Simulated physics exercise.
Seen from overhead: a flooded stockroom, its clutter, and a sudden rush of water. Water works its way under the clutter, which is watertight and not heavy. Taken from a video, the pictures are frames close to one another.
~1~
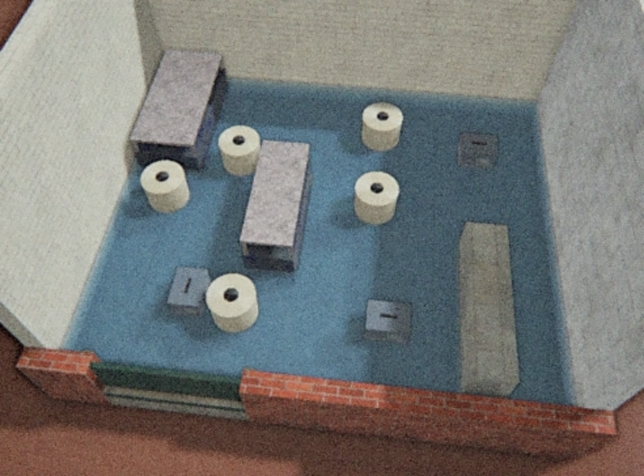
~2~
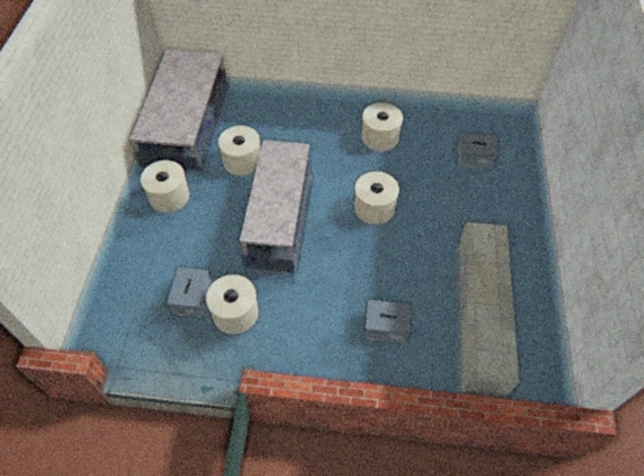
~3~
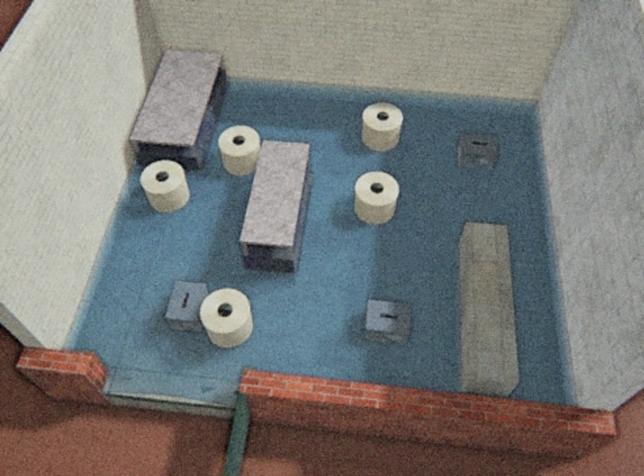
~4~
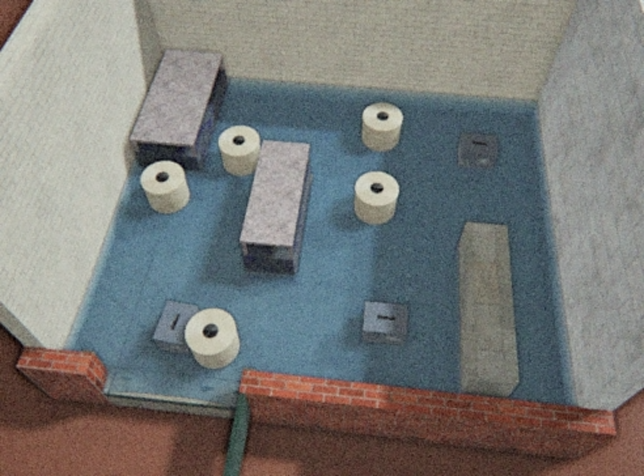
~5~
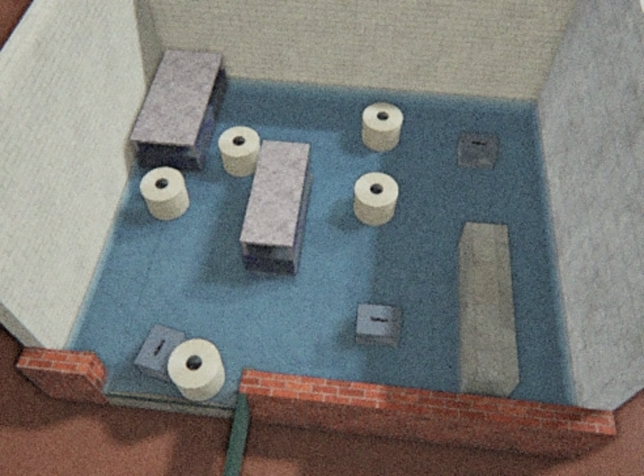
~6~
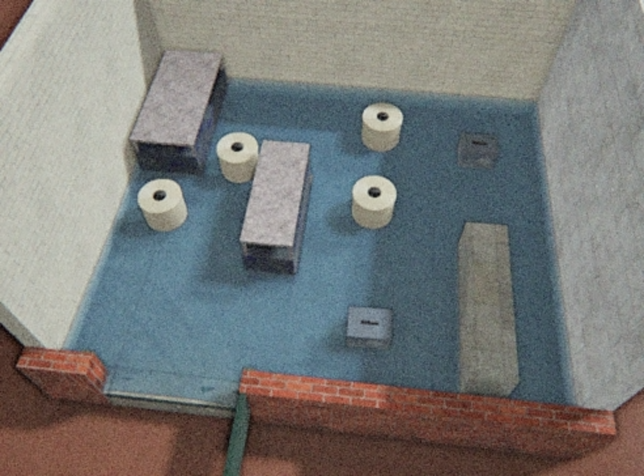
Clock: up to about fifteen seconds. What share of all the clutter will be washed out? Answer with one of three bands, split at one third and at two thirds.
Two thirds or more.
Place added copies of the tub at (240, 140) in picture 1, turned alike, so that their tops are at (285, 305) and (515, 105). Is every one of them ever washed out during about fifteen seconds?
Result, in listed order: Exits / not lost.
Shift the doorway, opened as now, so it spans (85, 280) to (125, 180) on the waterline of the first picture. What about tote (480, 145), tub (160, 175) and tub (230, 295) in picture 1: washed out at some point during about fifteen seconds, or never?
Answer, item by item: Not lost, lost, lost.
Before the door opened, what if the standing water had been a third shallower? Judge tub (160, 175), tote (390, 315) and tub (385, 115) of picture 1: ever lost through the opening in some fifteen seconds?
Escapes; escapes; retained.
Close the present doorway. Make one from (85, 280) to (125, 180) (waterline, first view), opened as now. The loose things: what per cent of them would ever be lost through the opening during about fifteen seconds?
I make it 60 per cent.
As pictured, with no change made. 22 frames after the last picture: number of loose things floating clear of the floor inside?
The answer would be 2.
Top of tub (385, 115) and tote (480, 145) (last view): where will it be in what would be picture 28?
First one at roughly (293, 144), second at roughly (411, 168).
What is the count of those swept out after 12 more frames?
By my count it is 3.
A moment on, 2 of 8 are out; 6 afloat.
Next, 3 of 8 are out; 5 afloat.
Later, 6 of 8 are out; 2 afloat.
In the end, 6 of 8 are out; 2 afloat.
